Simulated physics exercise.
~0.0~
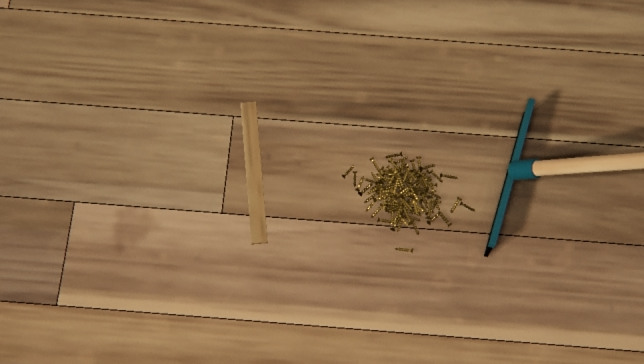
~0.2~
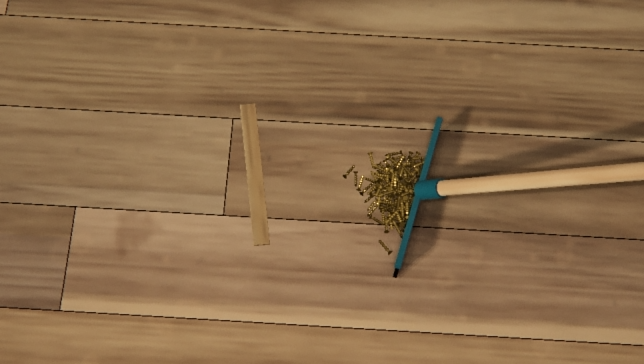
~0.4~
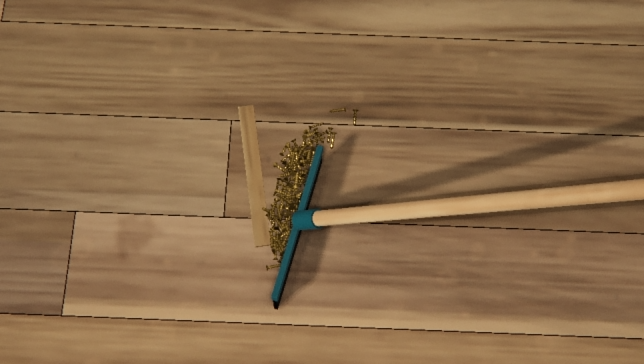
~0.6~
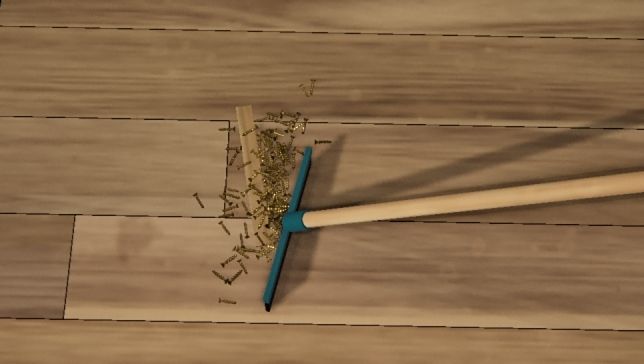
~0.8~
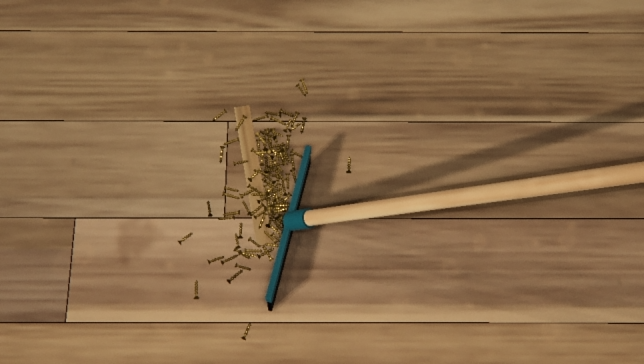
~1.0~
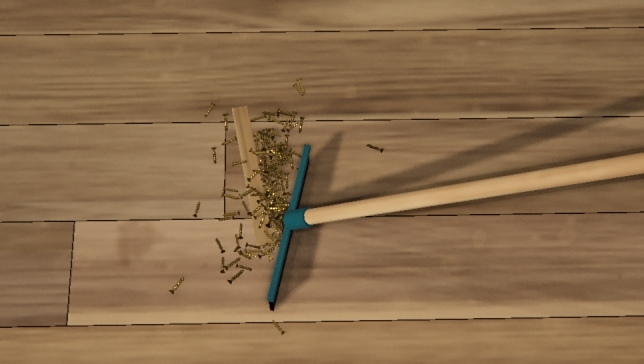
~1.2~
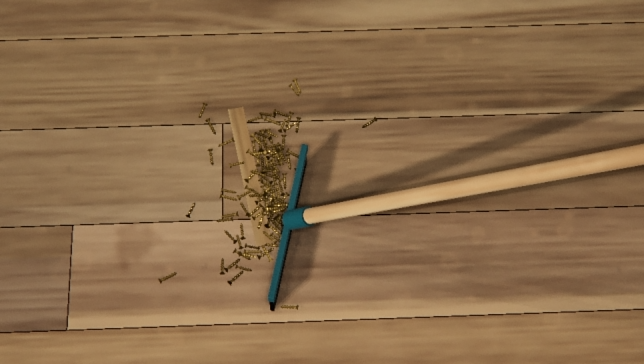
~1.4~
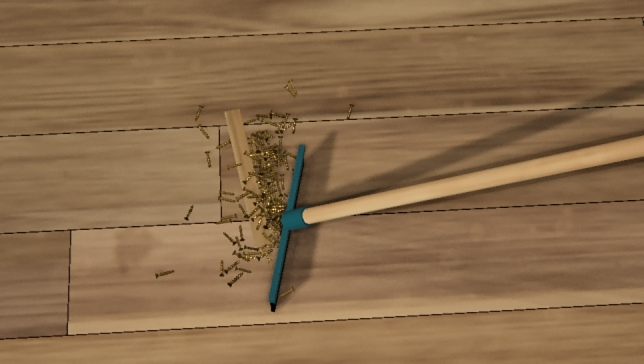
The footage shows a teal squeegee with a pale wooden handle pushing a pile of brass-coloured screws left across a wooden floor into a thin wooden strip, where it stops; some screws scatter past the strip and around its ends, while most rest bunched between strip and blade.
